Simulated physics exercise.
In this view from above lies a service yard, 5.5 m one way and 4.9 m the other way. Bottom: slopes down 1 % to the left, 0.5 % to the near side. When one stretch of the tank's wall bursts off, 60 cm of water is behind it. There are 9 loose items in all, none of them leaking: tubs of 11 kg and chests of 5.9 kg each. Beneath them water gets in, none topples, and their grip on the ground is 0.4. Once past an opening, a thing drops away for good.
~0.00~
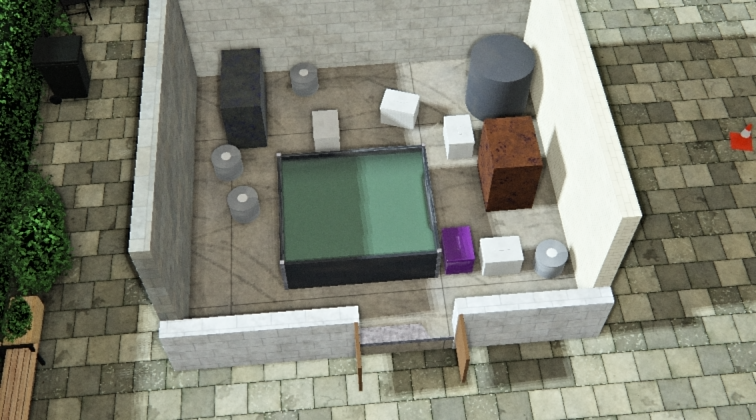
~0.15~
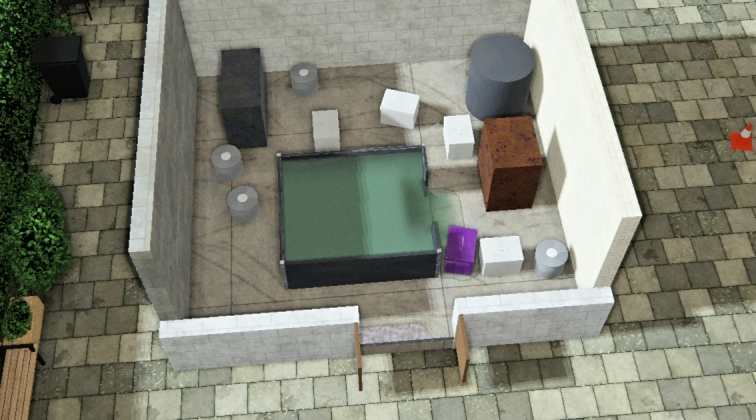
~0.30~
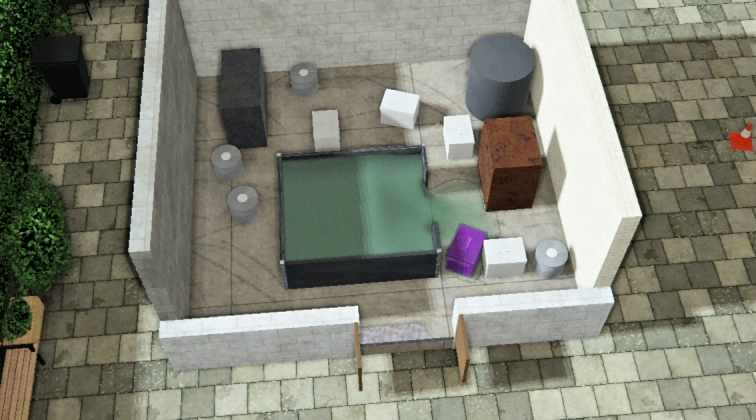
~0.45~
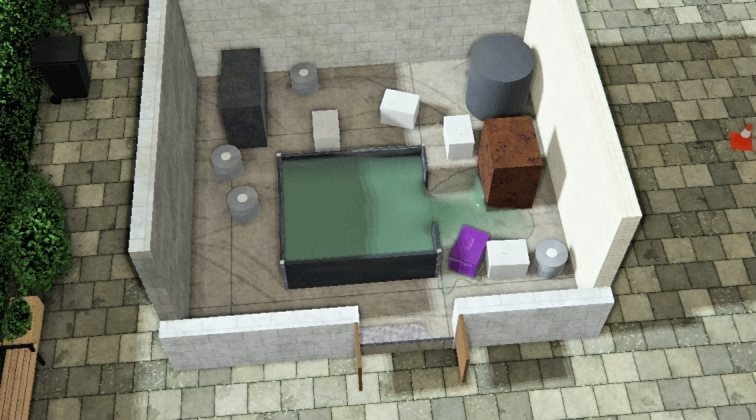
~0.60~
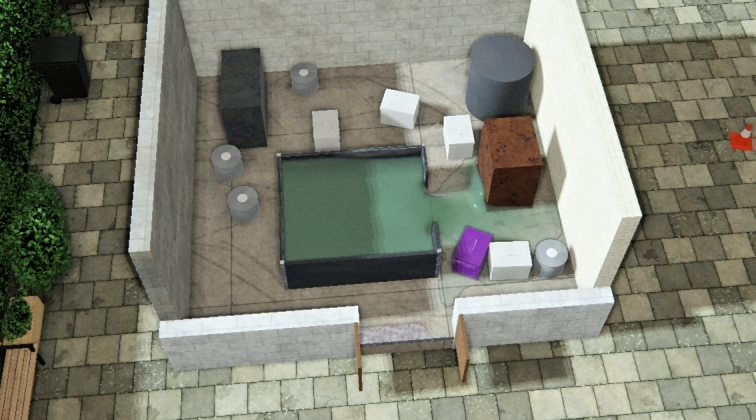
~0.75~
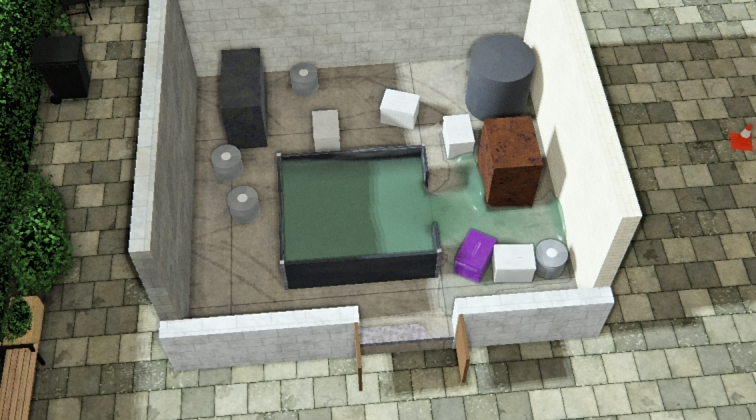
Greenish water poured out through a gap in the right side of a dark tank in a walled yard and spread toward the brown block, nudging and turning the purple box slightly to the right.
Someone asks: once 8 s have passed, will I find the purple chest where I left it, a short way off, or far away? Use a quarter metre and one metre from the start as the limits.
You will find it far away.
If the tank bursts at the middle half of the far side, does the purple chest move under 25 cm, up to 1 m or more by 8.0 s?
What happens next is that the purple chest drifts partway.
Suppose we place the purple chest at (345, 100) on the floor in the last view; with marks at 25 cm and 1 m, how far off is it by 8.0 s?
It gets carried off.
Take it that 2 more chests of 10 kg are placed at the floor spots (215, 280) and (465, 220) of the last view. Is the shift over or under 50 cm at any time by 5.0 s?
First not far enough, second far enough.
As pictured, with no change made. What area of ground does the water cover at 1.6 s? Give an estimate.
About 11.5 m2.
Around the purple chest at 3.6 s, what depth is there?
5 cm or so.
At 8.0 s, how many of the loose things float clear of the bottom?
It comes to 9.
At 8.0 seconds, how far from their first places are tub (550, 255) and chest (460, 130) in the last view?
Taken in order, the shifts are 400 cm and 200 cm.
After 1.6 s the purple chest is near (485, 278), 0.7 m from its start, aground; 0 of 9 are out; 2 afloat.
After 3.6 s the purple chest is near (241, 303), 3.1 m from its start, afloat; 0 of 9 are out; 5 afloat.
After 5.6 s the purple chest is near (203, 285), 3.6 m from its start, afloat; 0 of 9 are out; 6 afloat.
After 8.0 s the purple chest is near (203, 285), 3.6 m from its start, afloat; 0 of 9 are out; 9 afloat.
